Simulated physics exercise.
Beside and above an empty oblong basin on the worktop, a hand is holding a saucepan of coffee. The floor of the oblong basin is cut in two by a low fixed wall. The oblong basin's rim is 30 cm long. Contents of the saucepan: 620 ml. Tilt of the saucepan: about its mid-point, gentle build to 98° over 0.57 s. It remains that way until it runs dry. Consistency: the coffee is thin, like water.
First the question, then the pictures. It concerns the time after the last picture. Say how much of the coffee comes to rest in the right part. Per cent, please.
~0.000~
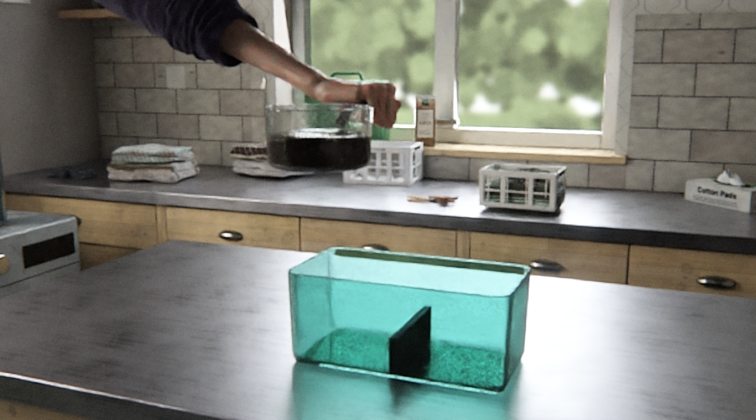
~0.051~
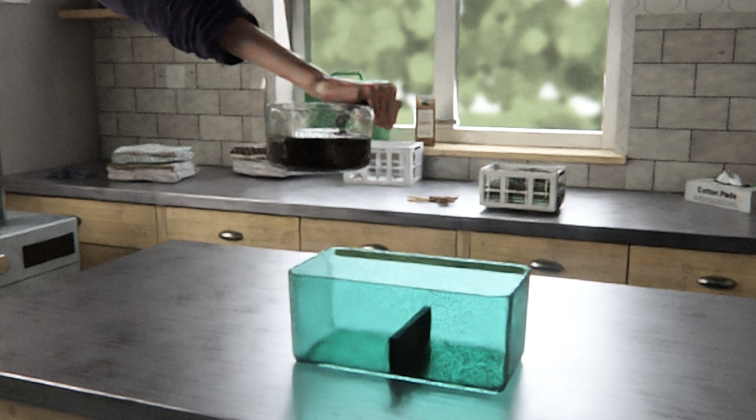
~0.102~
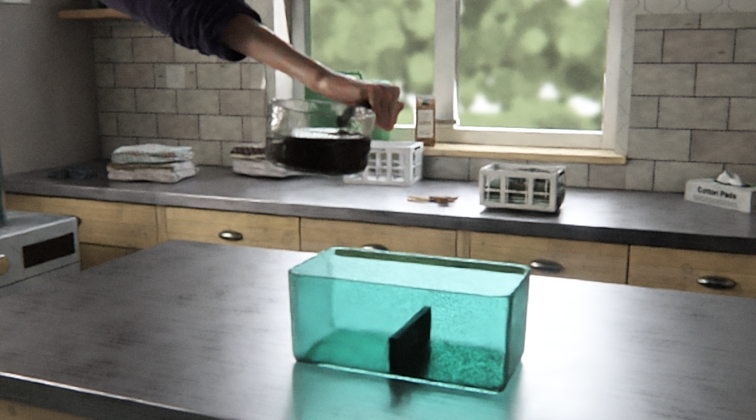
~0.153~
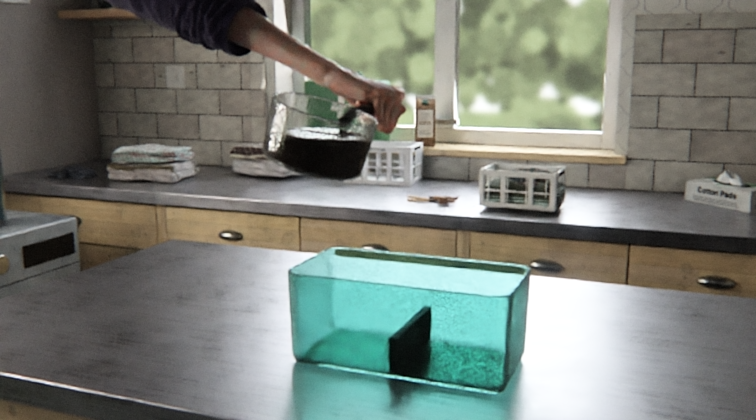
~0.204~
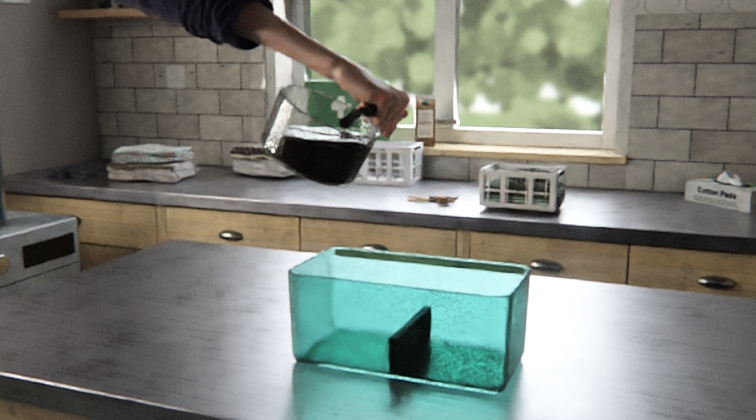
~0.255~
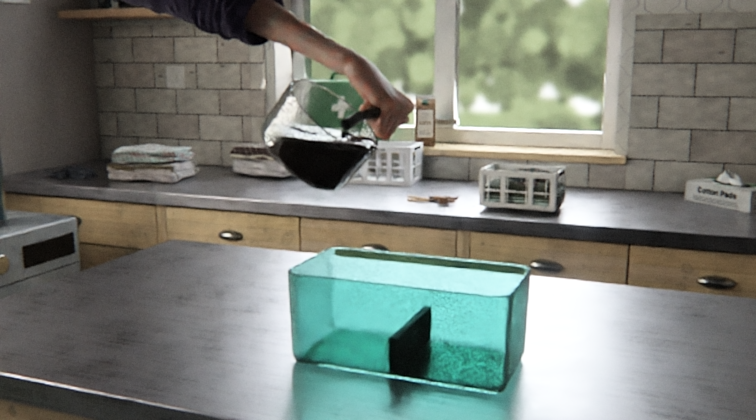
About 29 per cent comes to rest there.
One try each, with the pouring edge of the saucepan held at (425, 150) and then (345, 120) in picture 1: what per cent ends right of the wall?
It comes to 90 per cent, and then 5 per cent.
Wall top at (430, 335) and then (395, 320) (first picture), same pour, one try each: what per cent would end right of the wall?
One try each: Around 10 percent and then around 80 percent.
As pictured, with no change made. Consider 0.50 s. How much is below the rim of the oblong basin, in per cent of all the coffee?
14 %, more or less.
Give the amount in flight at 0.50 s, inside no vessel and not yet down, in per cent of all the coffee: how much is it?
I'd put it at about 52 percent.
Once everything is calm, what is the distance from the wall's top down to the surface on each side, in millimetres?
Left 30 mm, right 42 mm.
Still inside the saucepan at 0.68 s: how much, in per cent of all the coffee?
Around 12 percent of it.
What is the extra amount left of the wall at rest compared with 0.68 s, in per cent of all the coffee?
Around 22 in a hundred.
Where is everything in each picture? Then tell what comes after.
In the first frame, it leans 0°; its right rim is at (367, 110); the coffee meets the walls at (277, 132) and (367, 135); the oblong basin's rim runs from (309, 260) to (521, 283); the wall's top is at (412, 322).
In the second frame, it leans 2°; its right rim is at (368, 112); the coffee meets the walls at (277, 132) and (367, 136).
In the third frame, it leans 8°; its right rim is at (370, 118); the coffee meets the walls at (277, 131) and (368, 137).
In the fourth frame, it leans 16°; its right rim is at (372, 127); the coffee meets the walls at (276, 130) and (369, 139).
In the fifth frame, it leans 28°; its right rim is at (373, 139); the coffee meets the walls at (273, 128) and (371, 141).
In the sixth frame, it leans 41°; its right rim is at (372, 152); the coffee meets the walls at (275, 123) and (375, 144).
After 0.50 s the tilt is 94° and 34 per cent is still to pour, 11 is left of the wall and 3 right of it.
After 0.68 s the tilt is 98° and 13 per cent is still to pour, 47 is left of the wall and 30 right of it.
After 0.87 s the tilt is 98° and 3 per cent is still to pour, 61 is left of the wall and 29 right of it.
After 1.07 s the tilt is 98° and 1 per cent is still to pour, 68 is left of the wall and 29 right of it.
In the end 70 per cent lies left of the wall, 29 right of it and 1 outside.
